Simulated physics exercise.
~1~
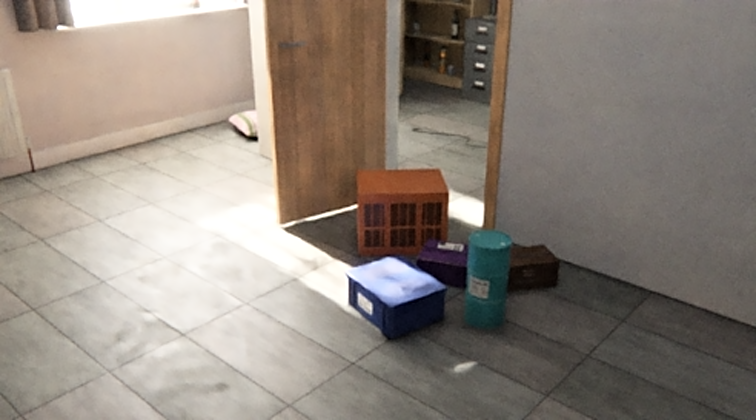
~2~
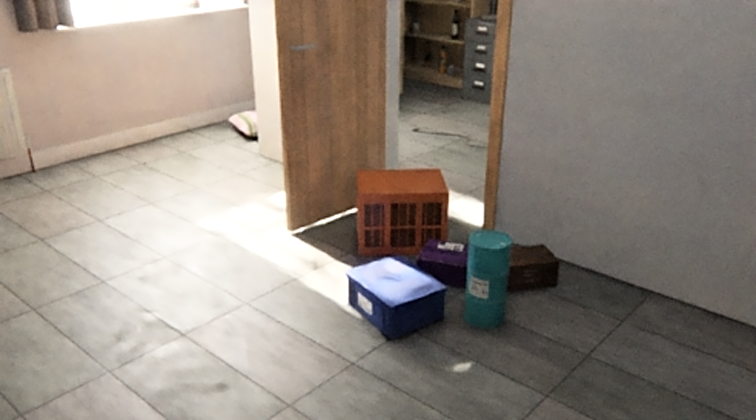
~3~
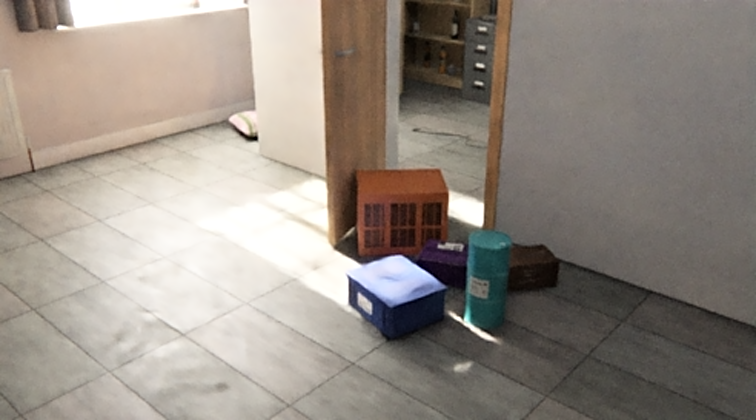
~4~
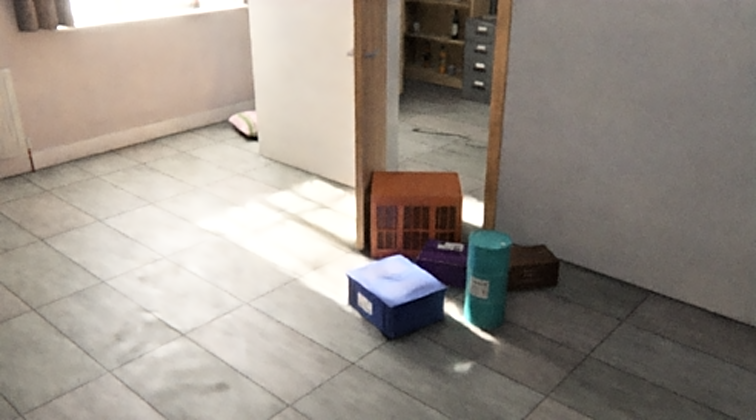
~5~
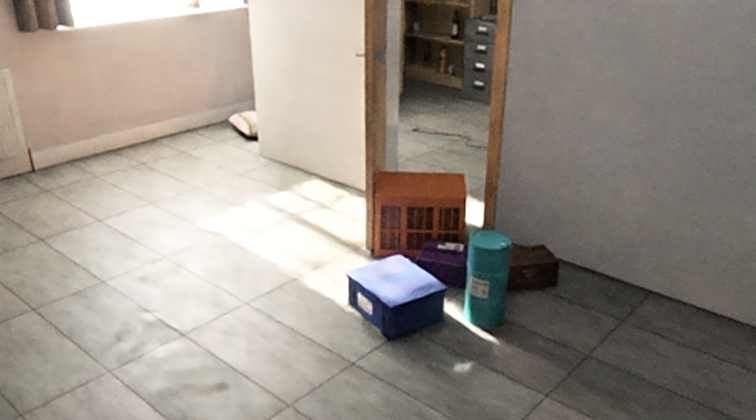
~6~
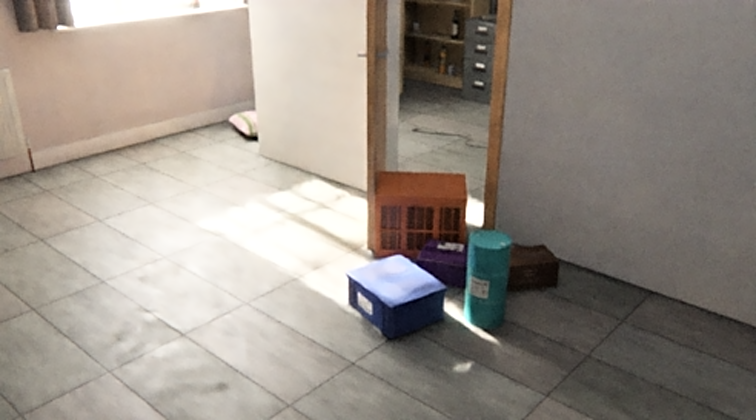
The wooden door swung to the right toward its doorway and nudged an orange chest slightly right, then slowed and stopped still partly open against it, while the blue tote, purple parcel, turquoise canister and brown box nearby stayed put.
